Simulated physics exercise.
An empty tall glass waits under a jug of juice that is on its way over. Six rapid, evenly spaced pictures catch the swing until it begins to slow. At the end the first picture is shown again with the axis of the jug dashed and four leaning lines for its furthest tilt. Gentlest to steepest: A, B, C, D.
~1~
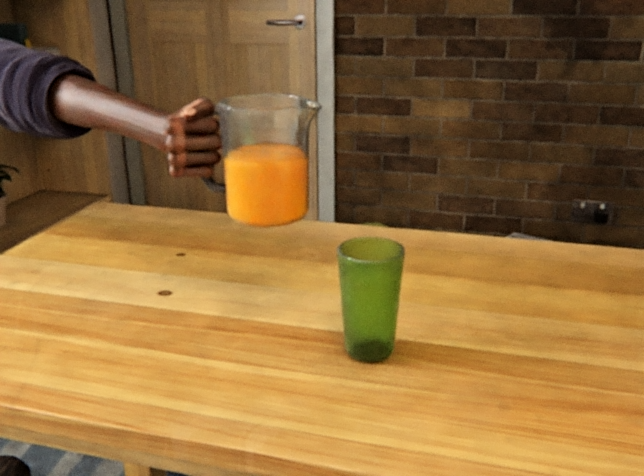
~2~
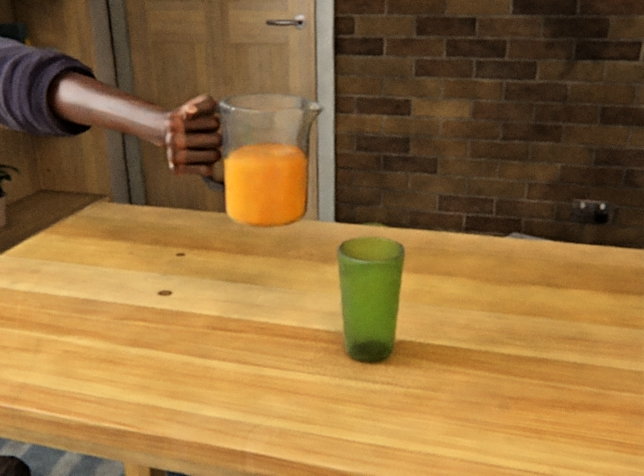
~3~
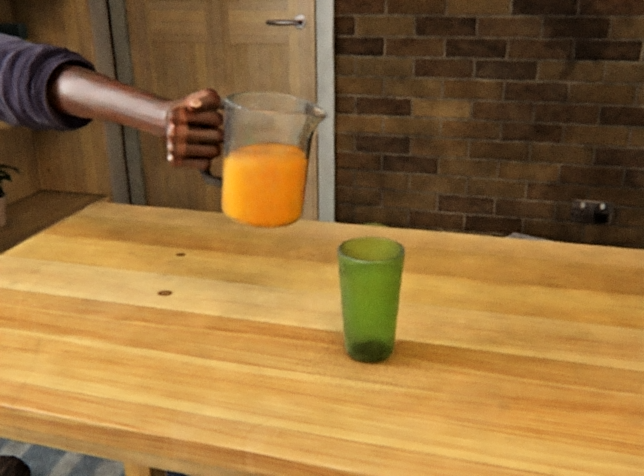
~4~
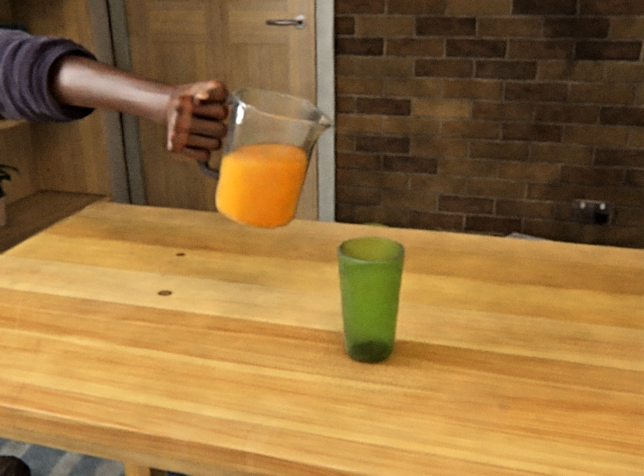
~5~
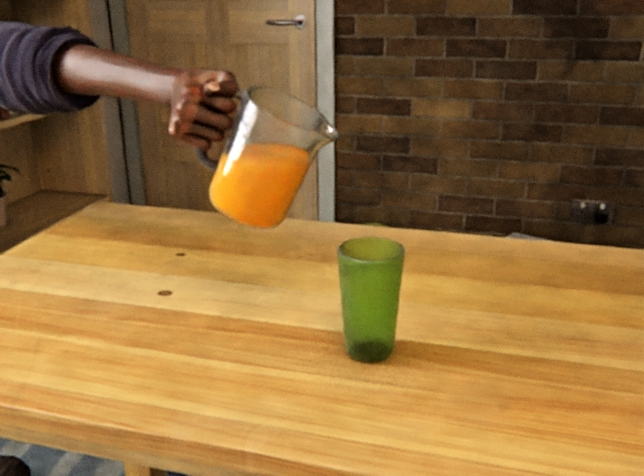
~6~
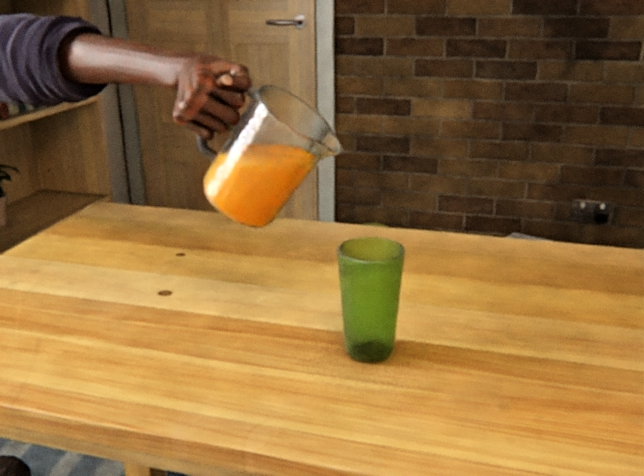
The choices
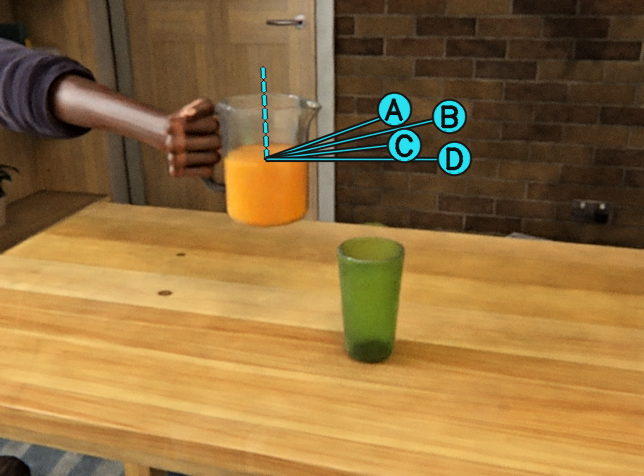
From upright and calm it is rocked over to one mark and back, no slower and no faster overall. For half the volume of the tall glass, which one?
B beats the others.
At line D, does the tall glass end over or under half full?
Over half.
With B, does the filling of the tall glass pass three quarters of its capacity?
No, it does not.
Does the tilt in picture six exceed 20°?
Yes.
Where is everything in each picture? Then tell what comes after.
Upright, lip at (319, 107); rim of the tall glass round (371, 248); nothing has left yet, in the first picture.
Upright, lip at (321, 109); nothing has left yet, in the second picture.
Tipped about 7°, lip at (326, 115); nothing has left yet, in the third picture.
Tipped about 15°, lip at (332, 125); nothing has left yet, in the fourth picture.
Tipped about 25°, lip at (337, 138); nothing has left yet, in the fifth picture.
Tipped about 36°, lip at (341, 152); nothing has left yet, in the sixth picture.
On the marked copy, A at (379, 118); B at (432, 120); C at (386, 145); D at (437, 159).
With A, the tall glass ends with about 37 % of what it can hold.
With B, the tall glass ends with about 52 % of what it can hold.
With C, the tall glass ends with about 68 % of what it can hold.
With D, the tall glass ends with about 82 % of what it can hold; 3 % of the juice is spilt.
